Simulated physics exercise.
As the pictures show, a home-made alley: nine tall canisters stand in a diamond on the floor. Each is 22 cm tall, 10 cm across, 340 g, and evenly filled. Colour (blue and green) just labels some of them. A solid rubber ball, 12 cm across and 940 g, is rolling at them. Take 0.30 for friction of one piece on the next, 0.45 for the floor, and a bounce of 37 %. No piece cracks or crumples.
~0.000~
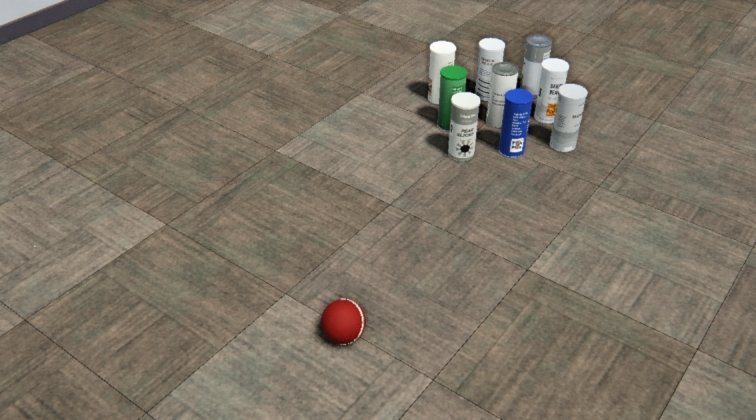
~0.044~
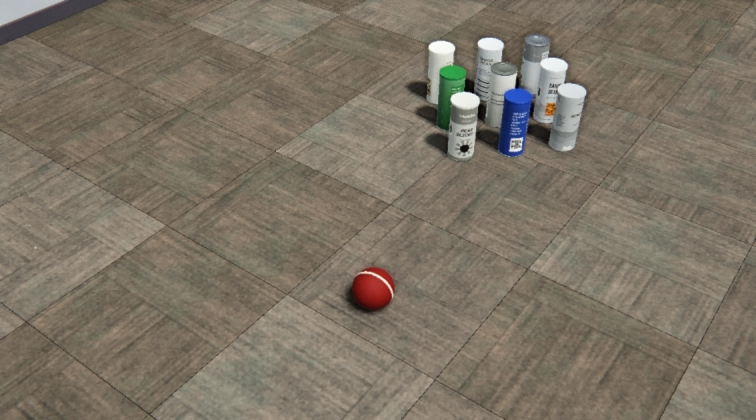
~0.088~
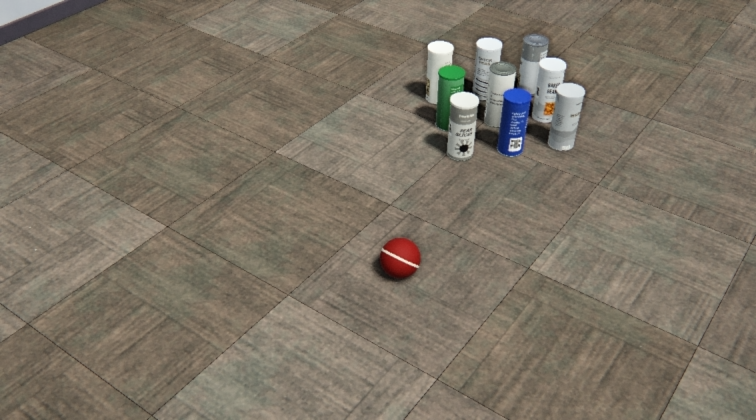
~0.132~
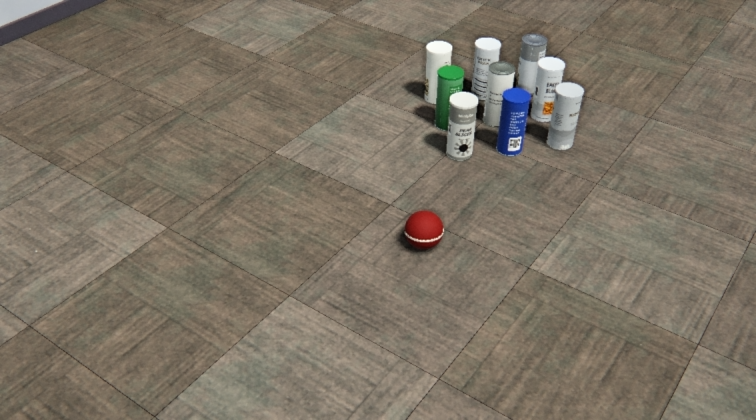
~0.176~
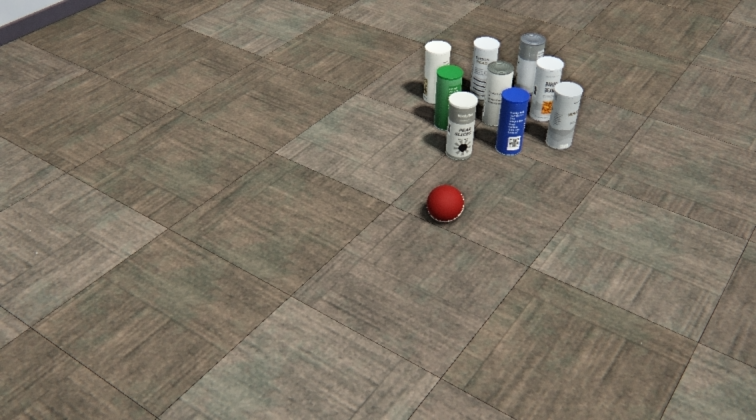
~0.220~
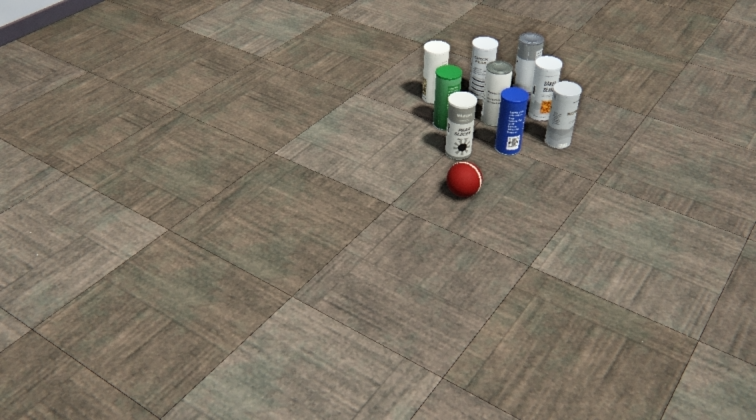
Red ball with a white stripe rolling across a patchwork brown floor, nearing a cluster of nine upright, mostly white canisters.
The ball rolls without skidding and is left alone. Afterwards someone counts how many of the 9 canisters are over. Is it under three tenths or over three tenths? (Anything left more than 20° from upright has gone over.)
The part is over three tenths.
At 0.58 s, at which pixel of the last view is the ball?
Around (541, 84).
Around 0.40 s, ball still moving; none of the 9 canisters over, 3 disturbed; blue canister tipped 13°.
Around 0.58 s, ball still moving; 1 of the 9 canisters over; blue canister tipped 73°.
Around 0.84 s, ball still moving; 5 of the 9 canisters over; blue canister lying flat.
Finally (1.4 s), ball rolling away; 5 of the 9 canisters over; blue canister lying flat; green canister unmoved. That is 56 per cent. Seen by the last camera, middles, blue canister near (593, 92), green canister near (447, 98).
